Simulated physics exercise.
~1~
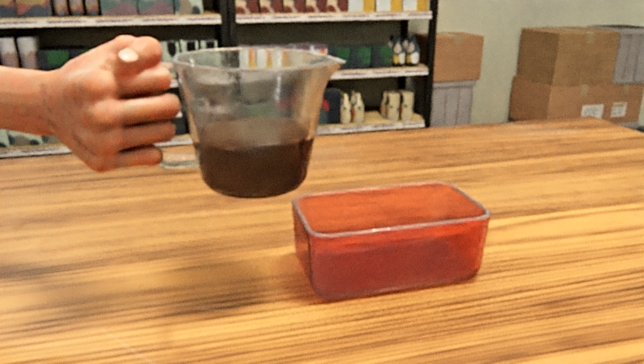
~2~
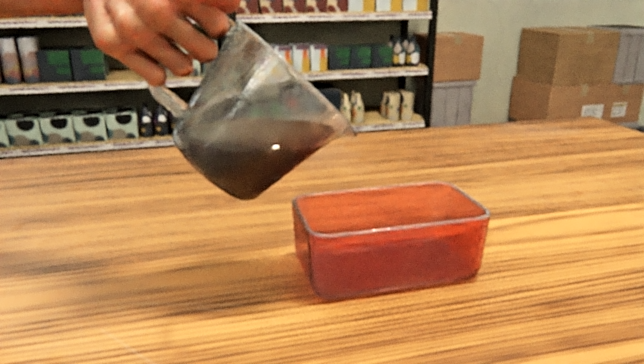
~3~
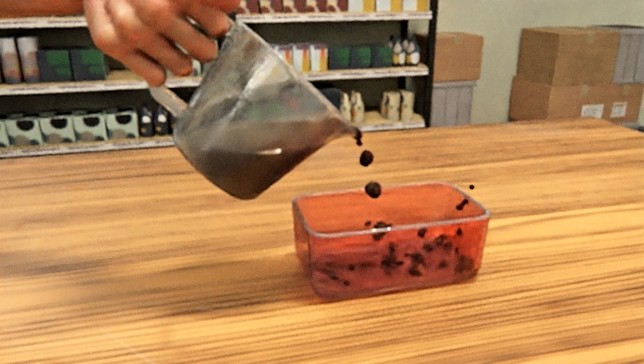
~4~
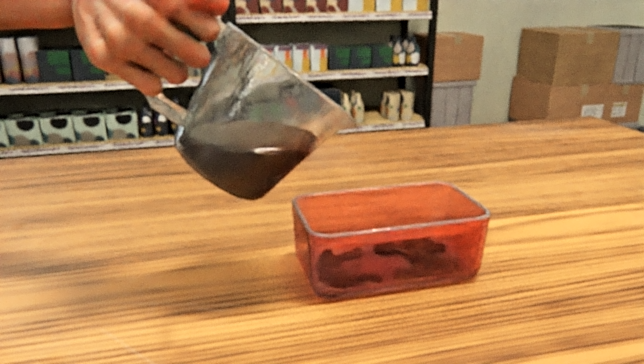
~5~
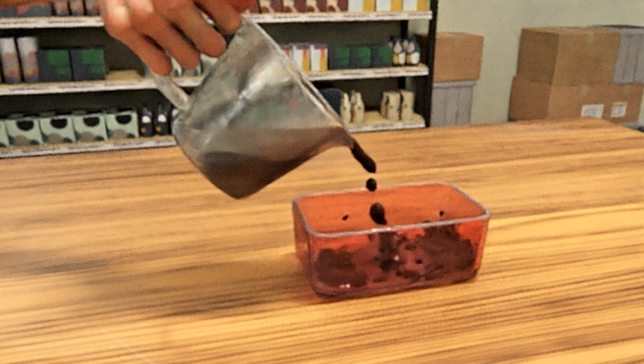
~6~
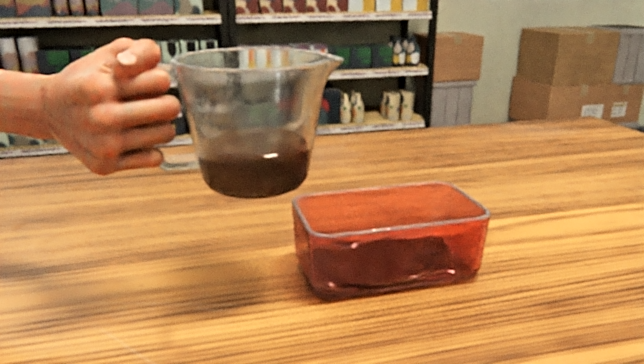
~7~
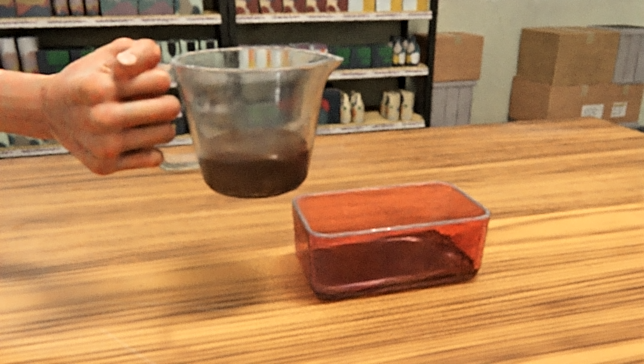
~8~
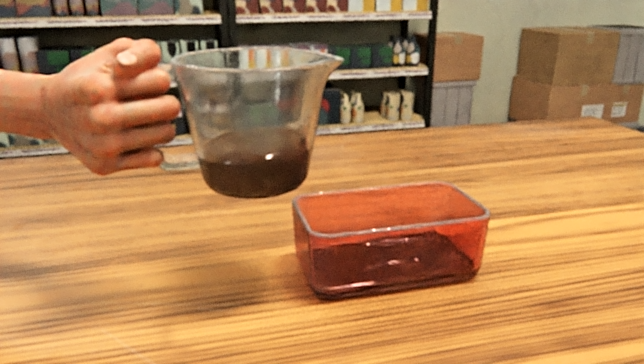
In a storeroom or shop with stocked shelves and cardboard boxes behind, a wooden work surface is seen from slightly above by a still camera. A hand at the left holds a clear flared jug of dark coffee above and to the left of an empty, see-through red oblong tub. The hand tips the jug to the right, and dark drops fall from its spout into the tub. The jug eases back a little, then tips forward again and pours more. Finally it returns level with coffee still inside, while a shallow dark layer settles in the tub.
